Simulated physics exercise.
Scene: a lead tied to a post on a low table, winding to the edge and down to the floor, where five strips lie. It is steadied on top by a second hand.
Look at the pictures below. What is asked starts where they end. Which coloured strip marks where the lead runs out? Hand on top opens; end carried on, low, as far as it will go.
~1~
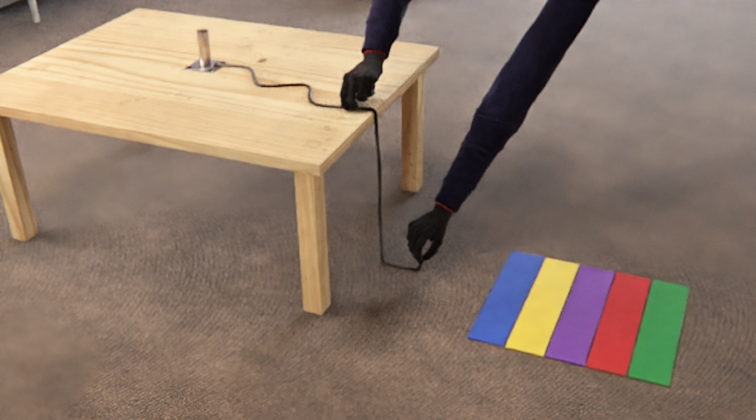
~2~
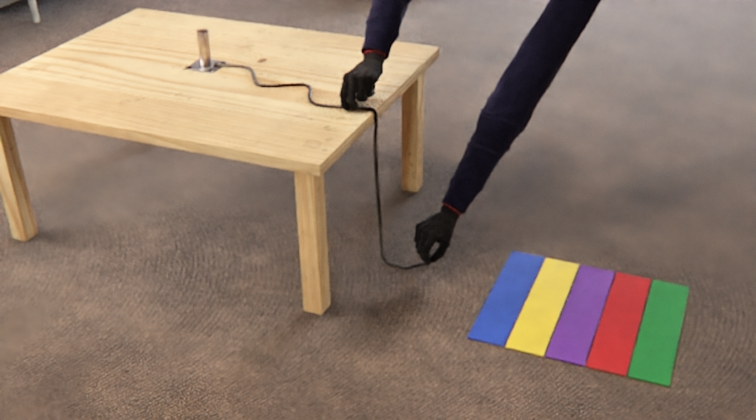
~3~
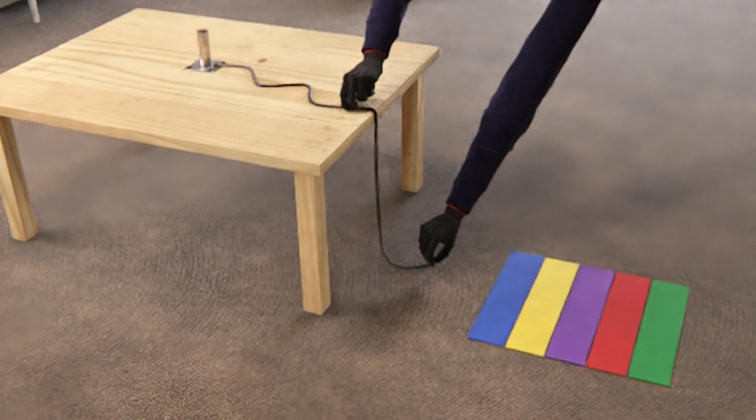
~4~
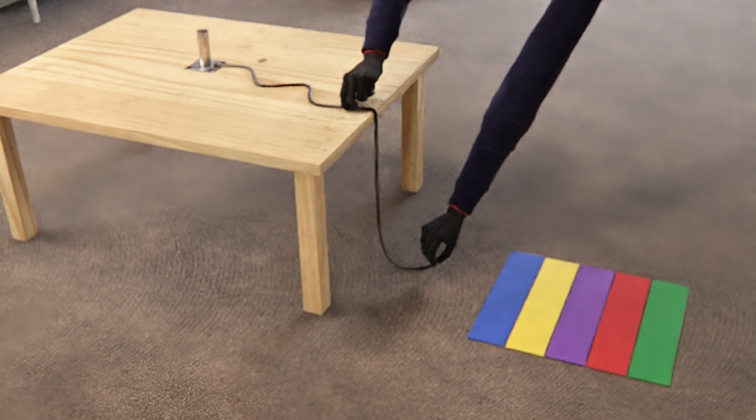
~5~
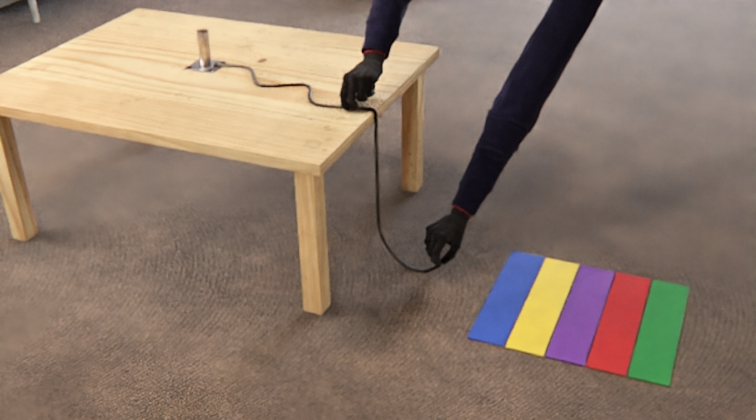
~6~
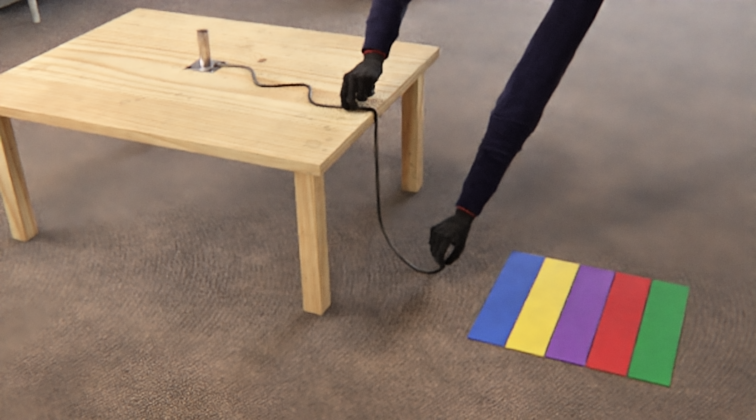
Purple.
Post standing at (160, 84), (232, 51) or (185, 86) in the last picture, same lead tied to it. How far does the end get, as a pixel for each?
Going through the tries, you get (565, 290), then (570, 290), then (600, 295).
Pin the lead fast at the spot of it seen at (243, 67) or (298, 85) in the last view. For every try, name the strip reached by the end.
Strip per try: Purple / yellow.
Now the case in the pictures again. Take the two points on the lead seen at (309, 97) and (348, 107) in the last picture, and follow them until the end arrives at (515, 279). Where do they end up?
(343, 99) for the first, (381, 123) for the second.
A little later, end near (515, 279); over blue.
Next, end near (557, 288); over yellow.
When it is tight, end near (582, 294); over purple. Over purple.
